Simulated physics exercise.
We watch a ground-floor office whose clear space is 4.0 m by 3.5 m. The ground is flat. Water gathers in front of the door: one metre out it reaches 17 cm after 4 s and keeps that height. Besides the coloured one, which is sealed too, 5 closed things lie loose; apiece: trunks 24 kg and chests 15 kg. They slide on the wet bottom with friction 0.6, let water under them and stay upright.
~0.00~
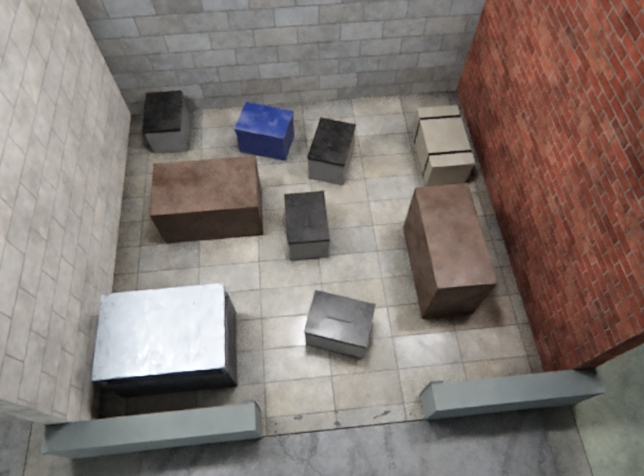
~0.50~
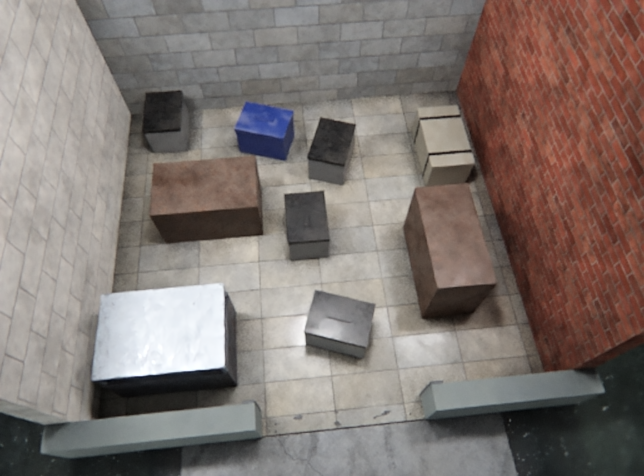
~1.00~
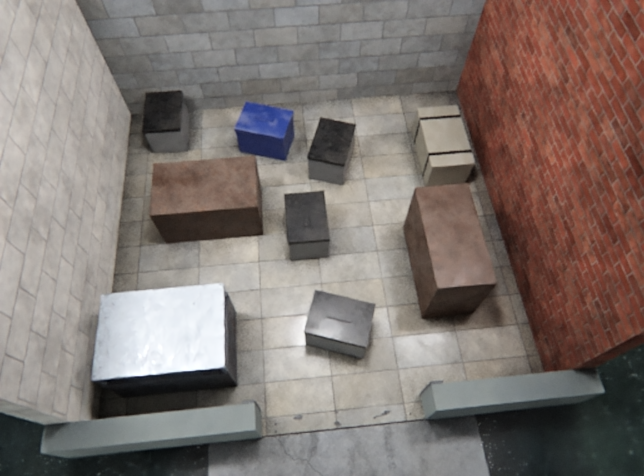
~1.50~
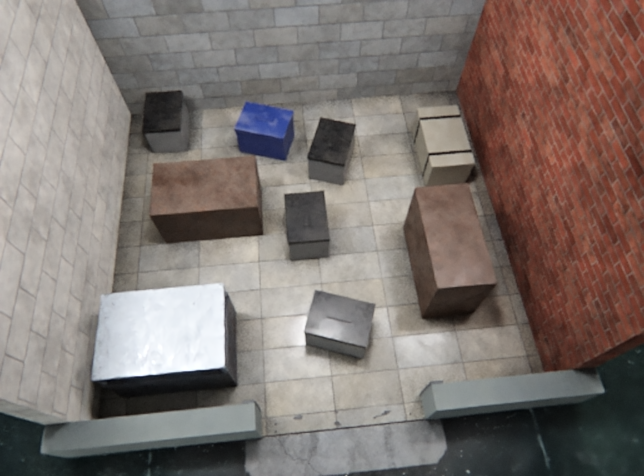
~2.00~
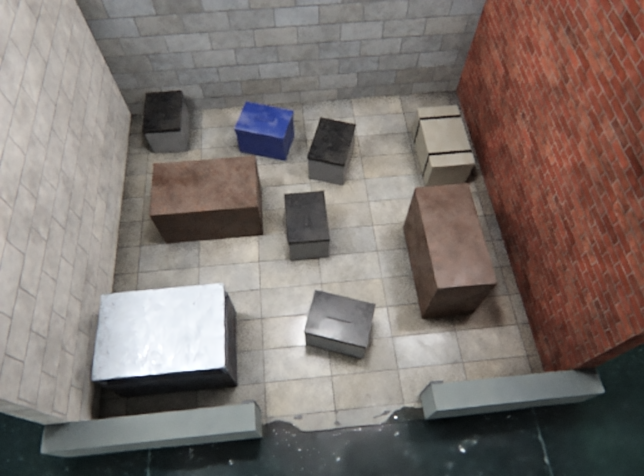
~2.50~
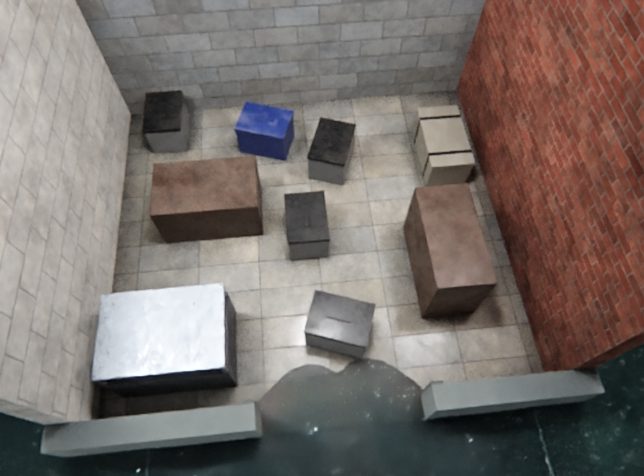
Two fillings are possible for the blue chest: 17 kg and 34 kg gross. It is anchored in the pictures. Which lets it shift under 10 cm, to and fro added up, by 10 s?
I expect that only the larger load is enough.
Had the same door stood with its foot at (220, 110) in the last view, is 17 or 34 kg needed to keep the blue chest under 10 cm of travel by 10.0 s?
Then only the larger load is enough.
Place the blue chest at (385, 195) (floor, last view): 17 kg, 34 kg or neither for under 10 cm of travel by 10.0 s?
Only the larger holds.
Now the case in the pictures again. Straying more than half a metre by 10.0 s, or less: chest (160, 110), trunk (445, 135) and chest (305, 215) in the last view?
In that order: Short of it, less, more.
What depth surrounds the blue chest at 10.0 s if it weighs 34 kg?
About 10 cm.
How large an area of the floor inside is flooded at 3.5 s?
Some 1.5 m2.
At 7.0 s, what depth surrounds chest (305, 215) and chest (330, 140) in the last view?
About 8 and 4 cm.
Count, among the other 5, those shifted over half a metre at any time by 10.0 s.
I count 3.
After 3.5 s the blue chest would be 0 cm from its start with 17 kg and 0 cm from its start with 34 kg; 0 cm of water round it then.
After 4.5 s the blue chest would be 0 cm from its start with 17 kg and 0 cm from its start with 34 kg; 0 cm of water round it then.
After 7.0 s the blue chest would be 0 cm from its start with 17 kg and 0 cm from its start with 34 kg; 4 cm of water round it then.
After 10.0 s the blue chest would be 40 cm from its start with 17 kg and 0 cm from its start with 34 kg; 10 cm of water round it then.
